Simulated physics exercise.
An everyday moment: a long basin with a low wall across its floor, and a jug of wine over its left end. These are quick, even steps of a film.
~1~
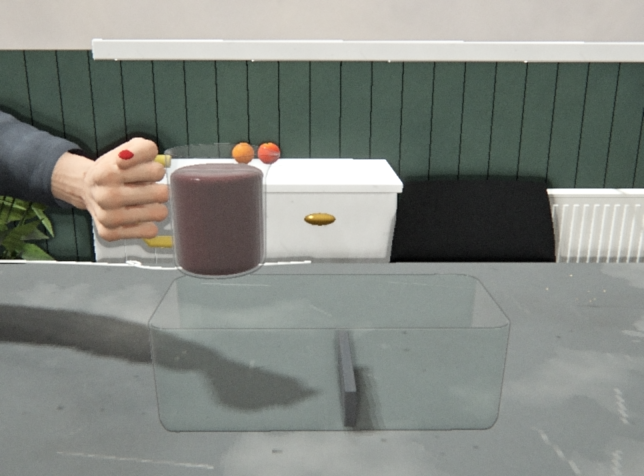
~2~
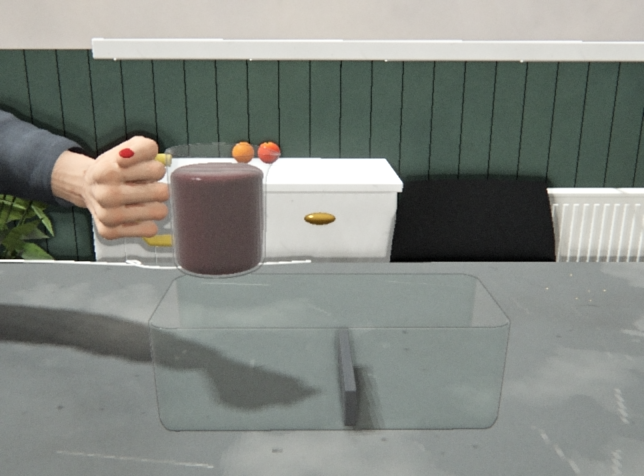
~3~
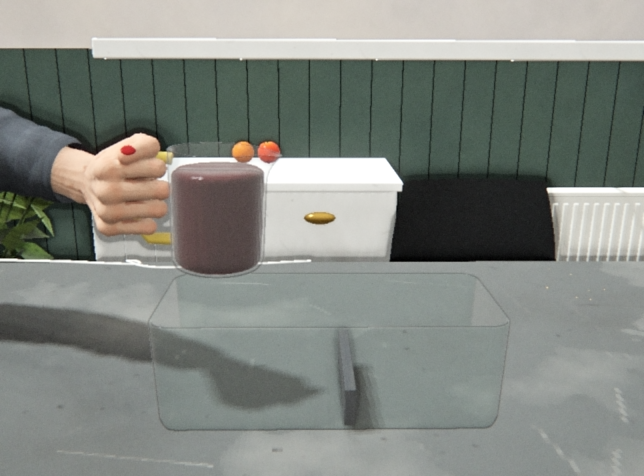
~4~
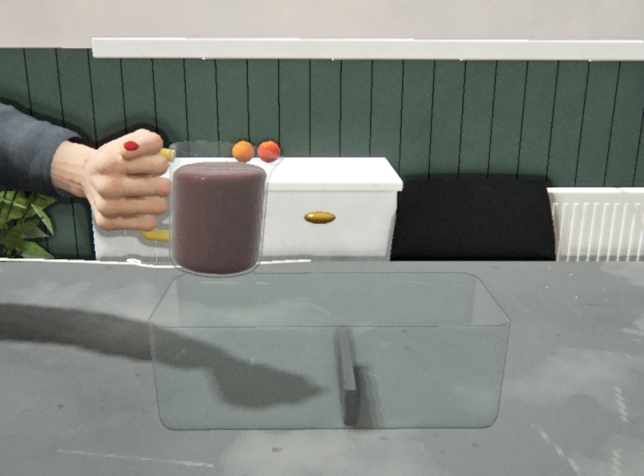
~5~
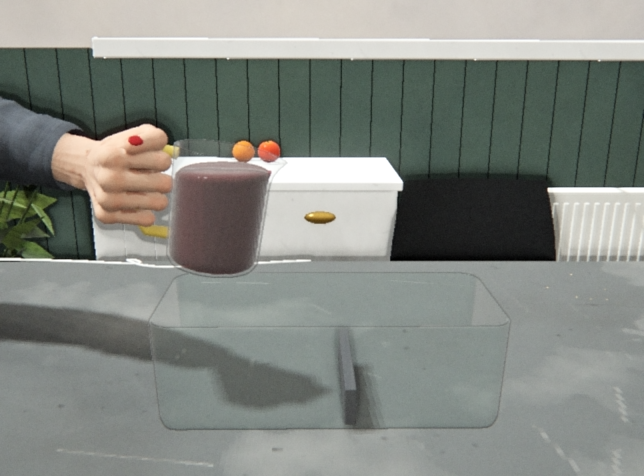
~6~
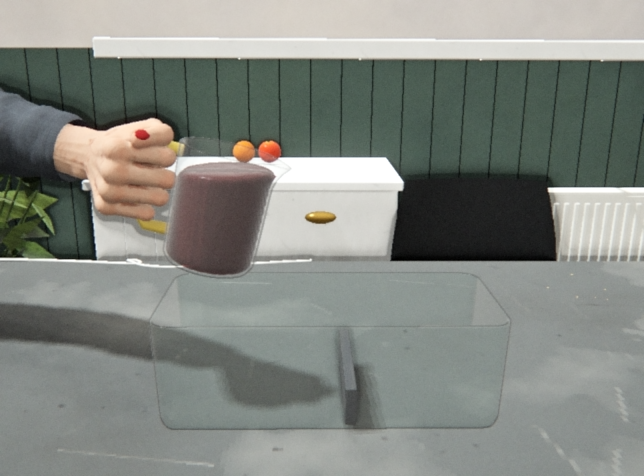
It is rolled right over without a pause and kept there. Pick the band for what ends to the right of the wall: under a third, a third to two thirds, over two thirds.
In the end between a third and two thirds is right of the wall.
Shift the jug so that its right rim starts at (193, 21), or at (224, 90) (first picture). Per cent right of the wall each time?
The first gives 10 %, the second 5 %.
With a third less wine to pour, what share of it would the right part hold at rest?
About 15 per cent.
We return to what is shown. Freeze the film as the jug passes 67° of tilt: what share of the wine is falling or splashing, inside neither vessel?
Roughly 10 in a hundred.
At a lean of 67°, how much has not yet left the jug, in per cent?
It comes to 80 per cent or so.
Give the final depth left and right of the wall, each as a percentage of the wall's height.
Near 30 on the left, 30 on the right.
A moment on, the jug is tipped part way and 81 per cent is still to pour, 2 is left of the wall and 5 right of it.
Next, the jug is tipped right over and 28 per cent is still to pour, 22 is left of the wall and 37 right of it.
Then the jug is tipped right over and 2 per cent is still to pour, 53 is left of the wall and 43 right of it.
Later the jug is tipped right over and 0 per cent is still to pour, 55 is left of the wall and 44 right of it.
Finally, 55 per cent lies left of the wall, 44 right of it and 1 outside.
